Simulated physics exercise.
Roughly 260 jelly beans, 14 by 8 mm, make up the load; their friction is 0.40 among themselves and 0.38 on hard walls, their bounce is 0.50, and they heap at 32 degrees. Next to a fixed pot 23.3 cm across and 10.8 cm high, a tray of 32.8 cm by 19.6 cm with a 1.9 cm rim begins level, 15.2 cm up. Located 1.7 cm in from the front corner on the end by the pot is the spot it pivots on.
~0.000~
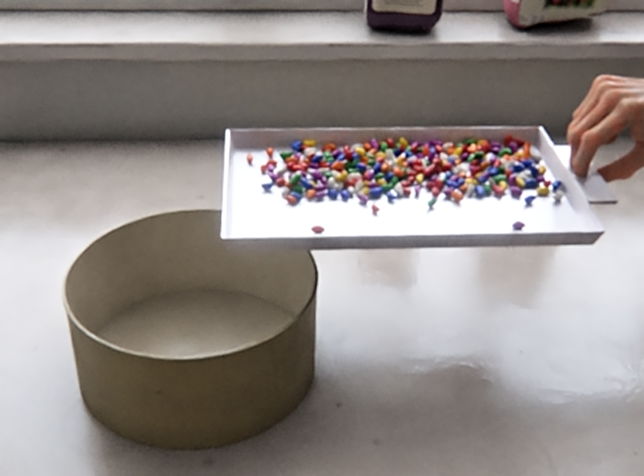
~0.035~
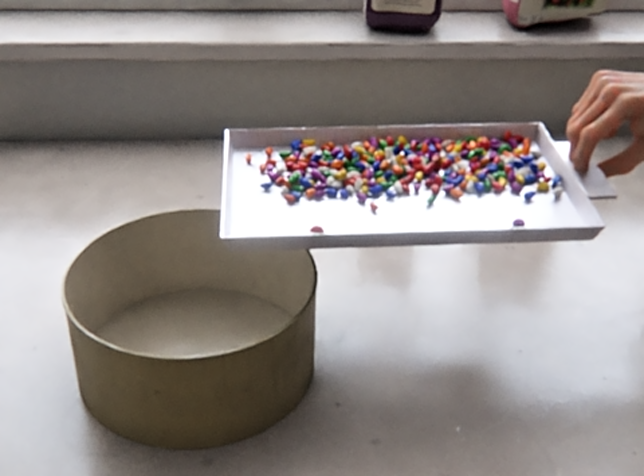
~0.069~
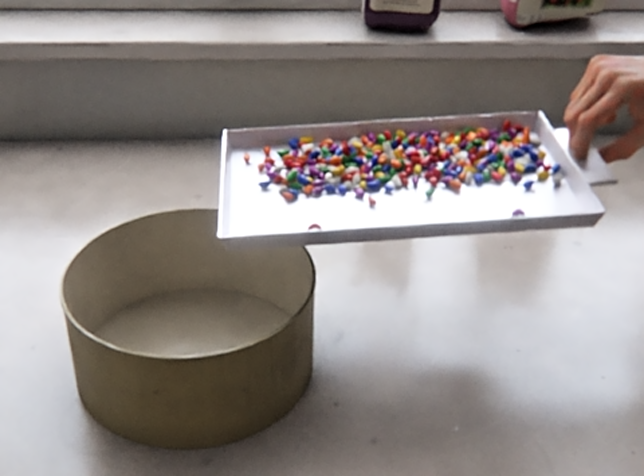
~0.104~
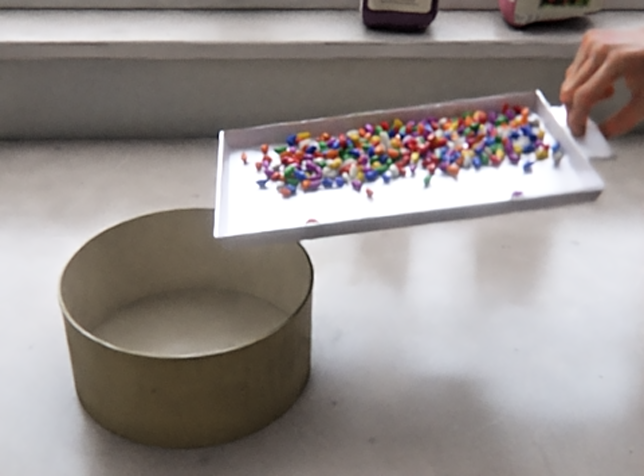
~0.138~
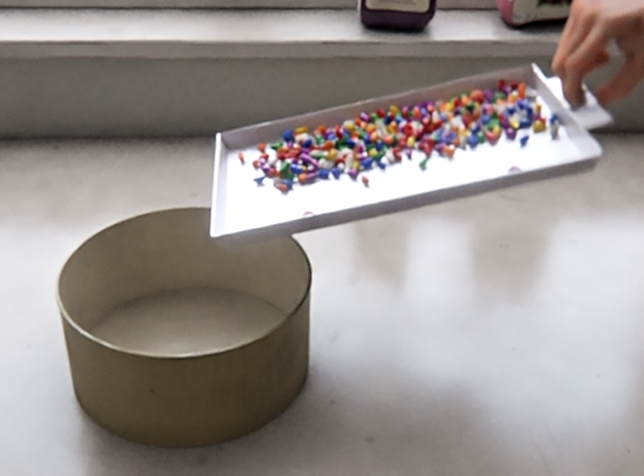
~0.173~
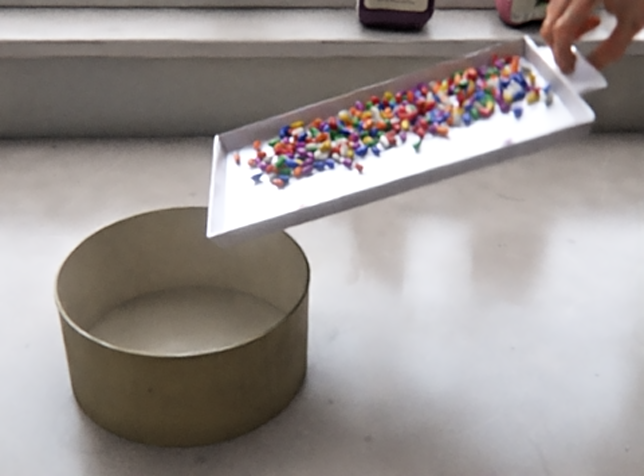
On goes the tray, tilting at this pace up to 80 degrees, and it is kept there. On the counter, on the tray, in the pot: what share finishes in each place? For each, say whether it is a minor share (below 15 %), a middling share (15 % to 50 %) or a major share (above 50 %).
I expect this. Counter - a major share. Tray - a minor share. Pot - a middling share.
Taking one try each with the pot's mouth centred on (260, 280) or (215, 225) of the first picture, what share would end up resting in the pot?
Estimates: 10 in a hundred and 90 in a hundred.
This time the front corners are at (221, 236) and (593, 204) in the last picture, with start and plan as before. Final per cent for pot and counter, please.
Pot 60 % / counter 35 %.
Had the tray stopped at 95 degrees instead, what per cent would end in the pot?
That comes out at some 30 per cent.
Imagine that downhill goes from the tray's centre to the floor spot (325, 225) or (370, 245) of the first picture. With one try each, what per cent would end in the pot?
80 and 40 %.
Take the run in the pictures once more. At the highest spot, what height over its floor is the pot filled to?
Roughly 1.0 cm.
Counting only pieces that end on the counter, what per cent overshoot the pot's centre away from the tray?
Near 90 in a hundred.
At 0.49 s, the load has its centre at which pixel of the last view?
Somewhere about (247, 130) in the last view.
After 0.36 s, tilt 51 degrees; the tray holds 100 %, the pot 0 %.
After 0.49 s, tilt 72 degrees; the tray holds 95 %, the pot 0 %.
After 0.74 s, tilt 80 degrees; the tray holds 5 %, the pot 25 %.
At rest (2.2 s), counter 70 %, tray 0 %, pot 25 %.
